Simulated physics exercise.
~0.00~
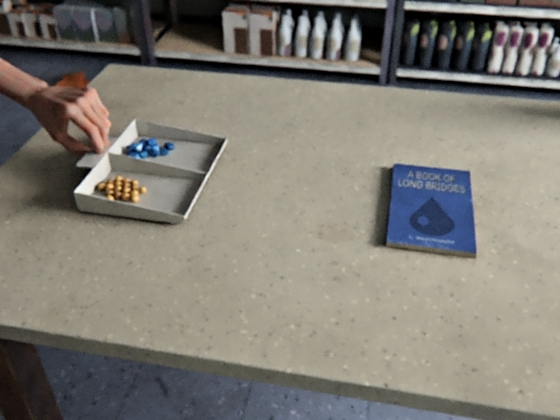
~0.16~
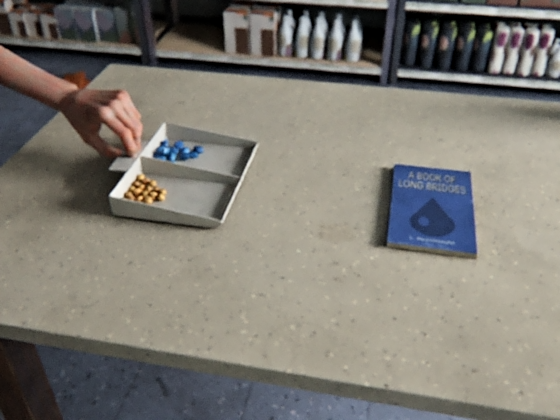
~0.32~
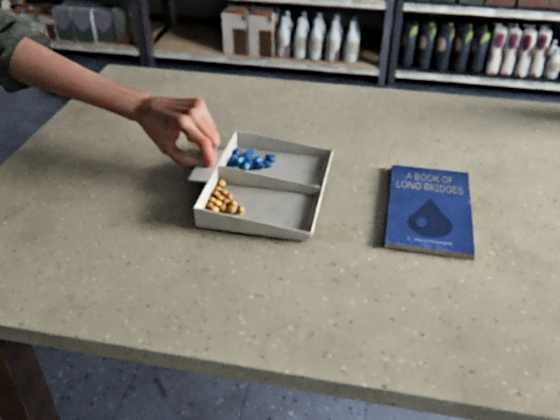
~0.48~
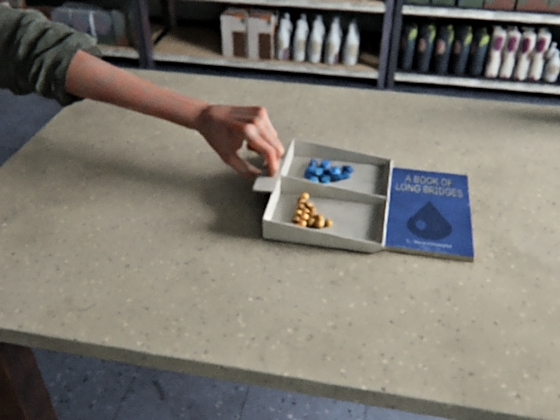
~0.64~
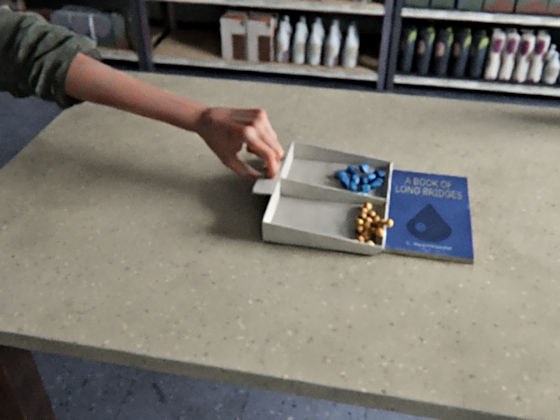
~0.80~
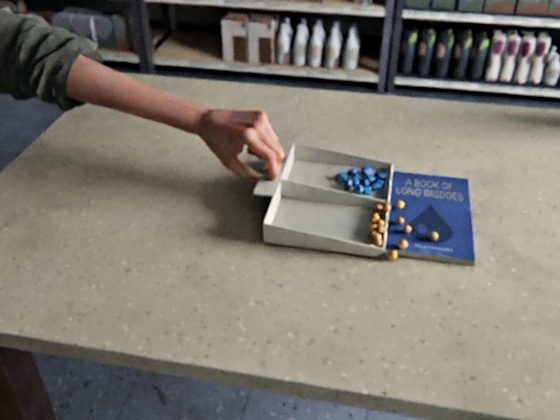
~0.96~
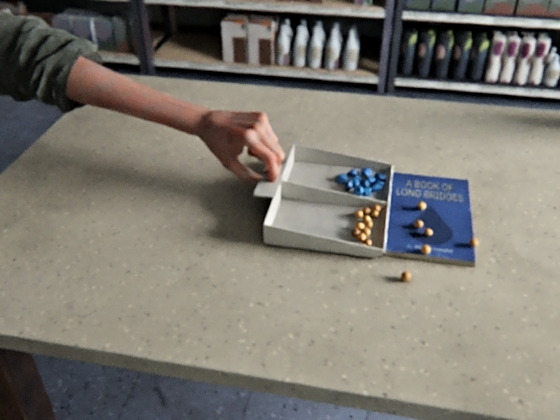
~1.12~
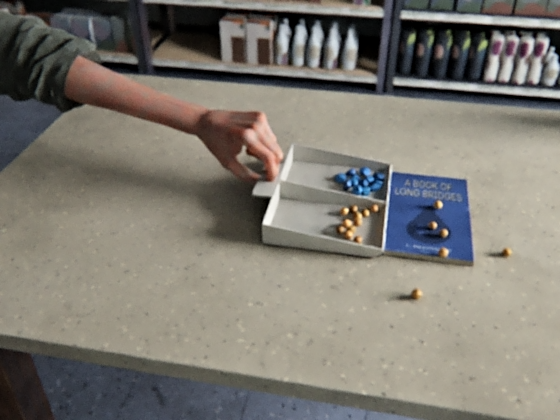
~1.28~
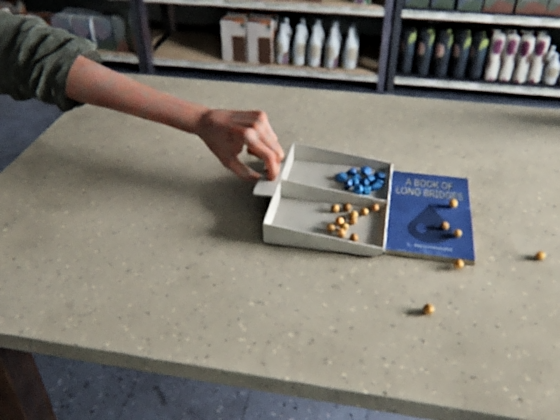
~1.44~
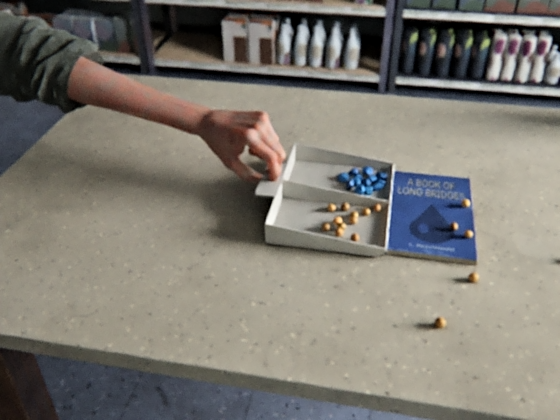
A hand-pushed tray stops against a blue book, spilling some gold beads while blue ones stay.
